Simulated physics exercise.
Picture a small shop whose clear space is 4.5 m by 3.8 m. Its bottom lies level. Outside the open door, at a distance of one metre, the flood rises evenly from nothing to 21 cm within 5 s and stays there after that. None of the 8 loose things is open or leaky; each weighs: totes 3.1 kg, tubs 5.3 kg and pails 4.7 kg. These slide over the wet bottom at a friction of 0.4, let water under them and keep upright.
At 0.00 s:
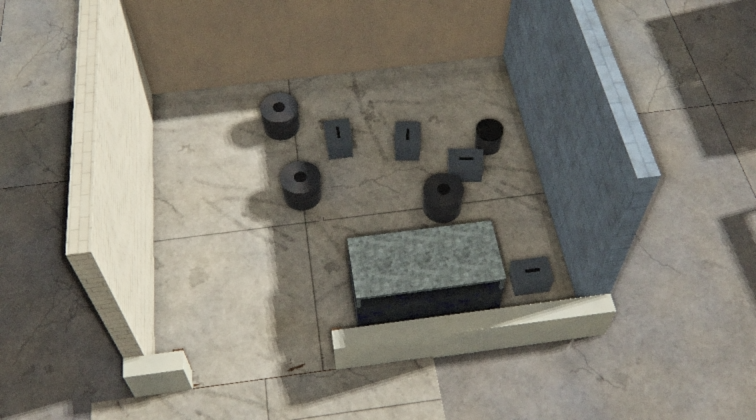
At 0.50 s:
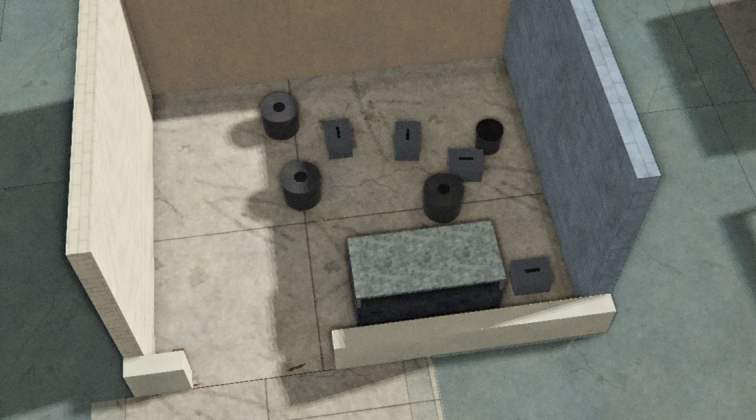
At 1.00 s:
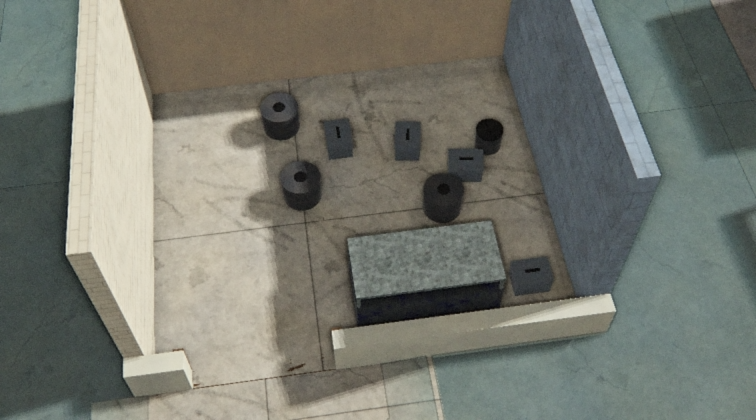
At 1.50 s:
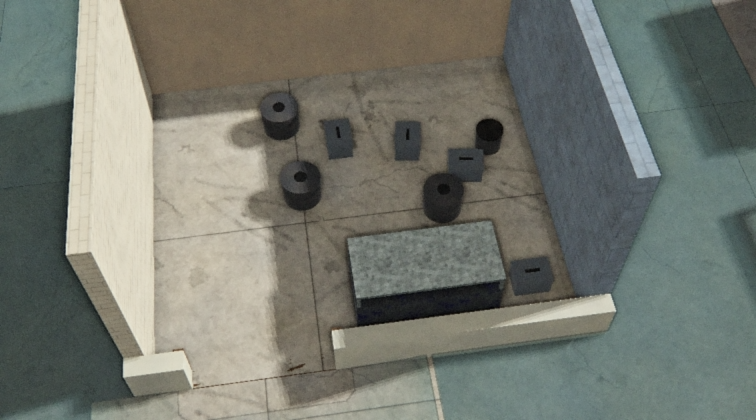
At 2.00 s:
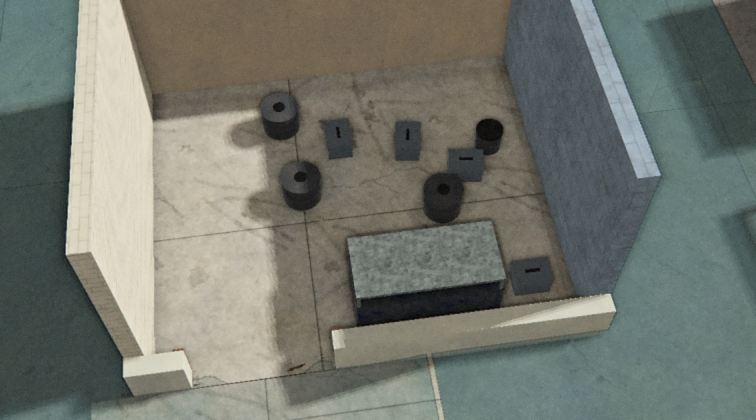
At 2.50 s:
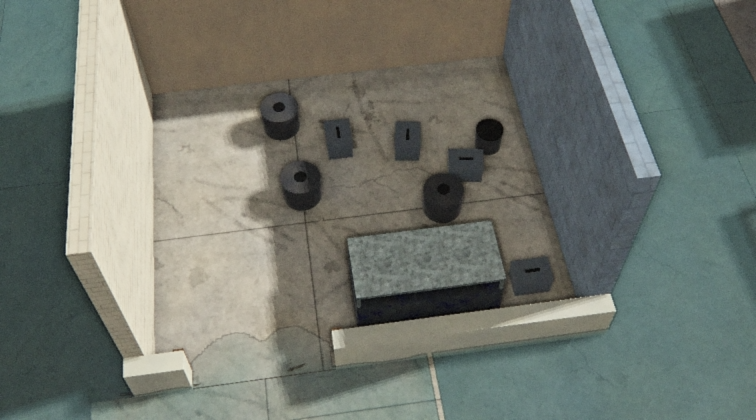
Teal-tinted water spreads over the pale paving around a small open-topped room seen from high above, then creeps in a thin, wavy-edged sheet just inside the doorway at lower left. Dark round tubs and grey slotted blocks stand on the stained floor behind a grey-green-topped counter, between cream, brown and blue-grey walls. The objects stay in place, and the camera holds still.
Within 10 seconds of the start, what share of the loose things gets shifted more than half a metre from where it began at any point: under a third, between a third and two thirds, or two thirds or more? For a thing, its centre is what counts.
Between a third and two thirds of them.
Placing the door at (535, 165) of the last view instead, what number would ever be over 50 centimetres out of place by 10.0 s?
Then it comes to 7 of them.
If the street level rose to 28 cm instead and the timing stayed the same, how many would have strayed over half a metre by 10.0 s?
So the tally would be 6.
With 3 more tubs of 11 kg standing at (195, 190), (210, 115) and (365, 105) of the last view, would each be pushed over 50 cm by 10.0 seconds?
Order as asked - exceeds the limit, exceeds the limit, exceeds the limit.
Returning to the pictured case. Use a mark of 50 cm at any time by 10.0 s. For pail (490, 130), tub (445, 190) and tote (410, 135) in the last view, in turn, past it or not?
So that's beyond it for the first, inside it for the second and beyond it for the last.
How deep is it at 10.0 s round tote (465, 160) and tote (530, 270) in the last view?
Close to 5 and 0 centimetres.
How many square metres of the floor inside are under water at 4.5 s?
Some 5.0 m2.
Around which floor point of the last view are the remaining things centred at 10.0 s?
I'd put it close to (488, 176) in the last view.
After 3.5 s 0 of 8 are over 50 cm from their spots; 0 afloat.
After 4.5 s 0 of 8 are over 50 cm from their spots; 0 afloat.
After 7.0 s 4 of 8 are over 50 cm from their spots; 3 afloat.
After 10.0 s 5 of 8 are over 50 cm from their spots, and 5 have been at some point; 5 afloat.
